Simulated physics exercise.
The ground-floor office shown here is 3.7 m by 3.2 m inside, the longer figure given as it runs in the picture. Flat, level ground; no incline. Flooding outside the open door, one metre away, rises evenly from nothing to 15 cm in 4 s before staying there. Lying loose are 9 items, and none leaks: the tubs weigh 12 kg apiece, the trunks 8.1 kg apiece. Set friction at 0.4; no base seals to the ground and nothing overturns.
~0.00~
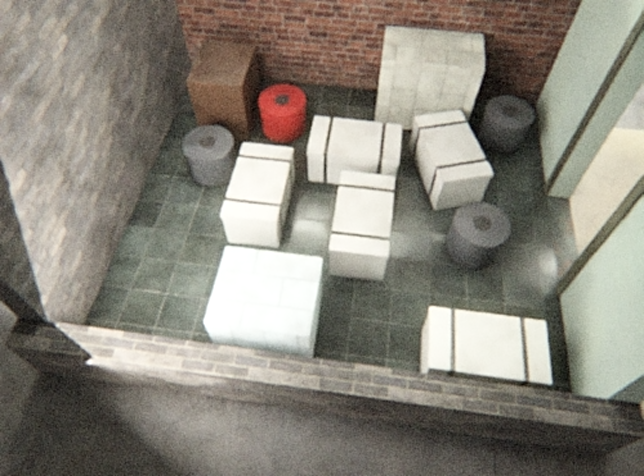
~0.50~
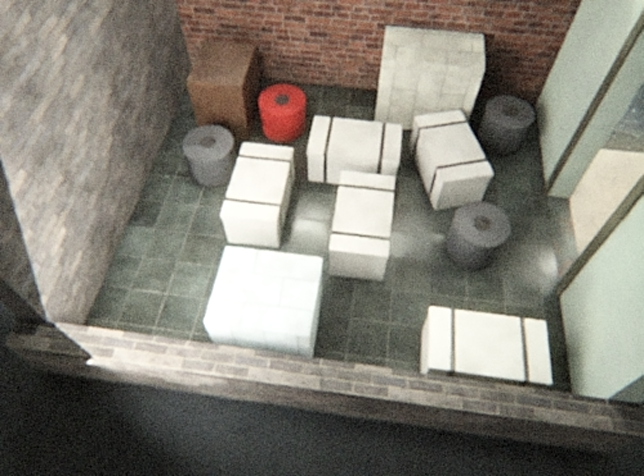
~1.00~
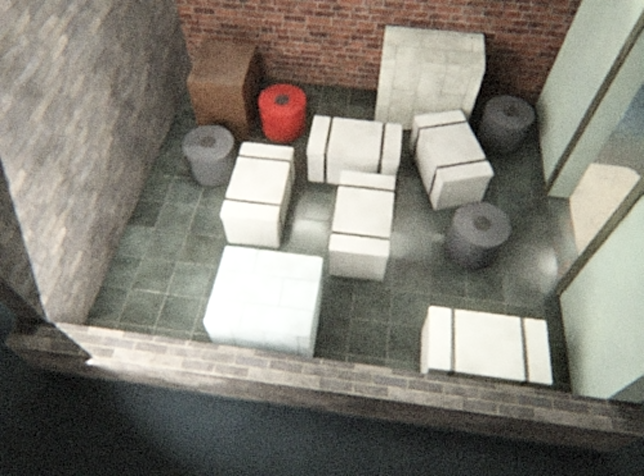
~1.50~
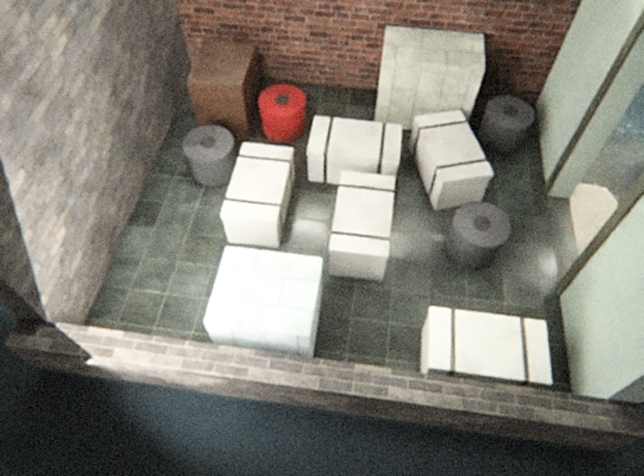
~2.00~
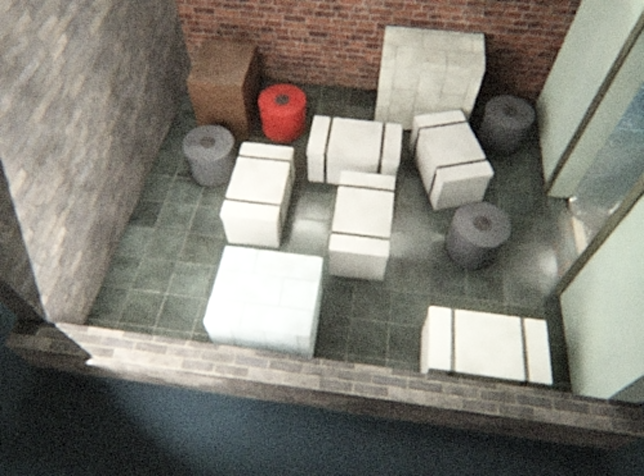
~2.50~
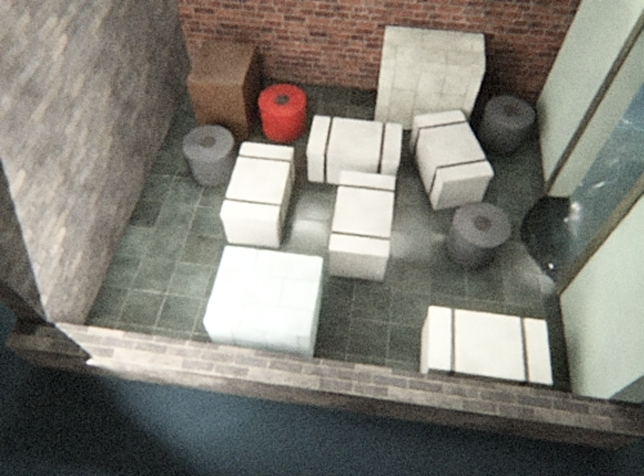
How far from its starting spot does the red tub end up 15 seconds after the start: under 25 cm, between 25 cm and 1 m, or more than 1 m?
My guess: It's a bit away from its start.
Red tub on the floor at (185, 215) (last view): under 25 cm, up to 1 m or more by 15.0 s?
I'd say it budges a bit.
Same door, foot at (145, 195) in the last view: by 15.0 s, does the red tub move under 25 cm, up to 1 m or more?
Outcome: The red tub barely moves.
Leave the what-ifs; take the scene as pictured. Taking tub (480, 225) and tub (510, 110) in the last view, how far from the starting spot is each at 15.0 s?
120 cm, 0 cm.
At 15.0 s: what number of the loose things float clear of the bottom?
8 at that moment.
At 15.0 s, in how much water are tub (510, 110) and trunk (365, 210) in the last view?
Depths: Near 5 cm, then near 11 cm.
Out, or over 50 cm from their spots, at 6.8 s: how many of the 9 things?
It comes to 3.
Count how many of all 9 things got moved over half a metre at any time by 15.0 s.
The number is 7.
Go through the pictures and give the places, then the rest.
The first frame shows the red tub at (282, 100) rests on the ground; water covers 0.0 m2; 0 of 9 have shifted.
The second frame shows the red tub at (282, 100) rests on the ground; 0.0 m2 under water; 0 of 9 have shifted.
The third frame shows the red tub at (282, 100), on the bottom; water covers 0.0 m2; 0 of 9 have shifted.
The fourth frame shows the red tub at (282, 100), on the bottom; 0.0 m2 under water; 0 of 9 have shifted.
The fifth frame shows the red tub at (282, 100) rests on the ground; 0.0 m2 under water; 0 of 9 have shifted.
The sixth frame shows the red tub at (282, 100) rests on the ground; 0.1 m2 under water; 0 of 9 have shifted.
After 3.5 s the red tub is near (282, 100), 0.0 m from its start, aground; 0 afloat.
After 6.8 s the red tub is near (282, 100), 0.0 m from its start, aground; 4 afloat.
After 11.0 s the red tub is near (277, 94), 0.1 m from its start, afloat; 7 afloat.
After 15.0 s the red tub is near (302, 66), 0.5 m from its start, afloat; 8 afloat.
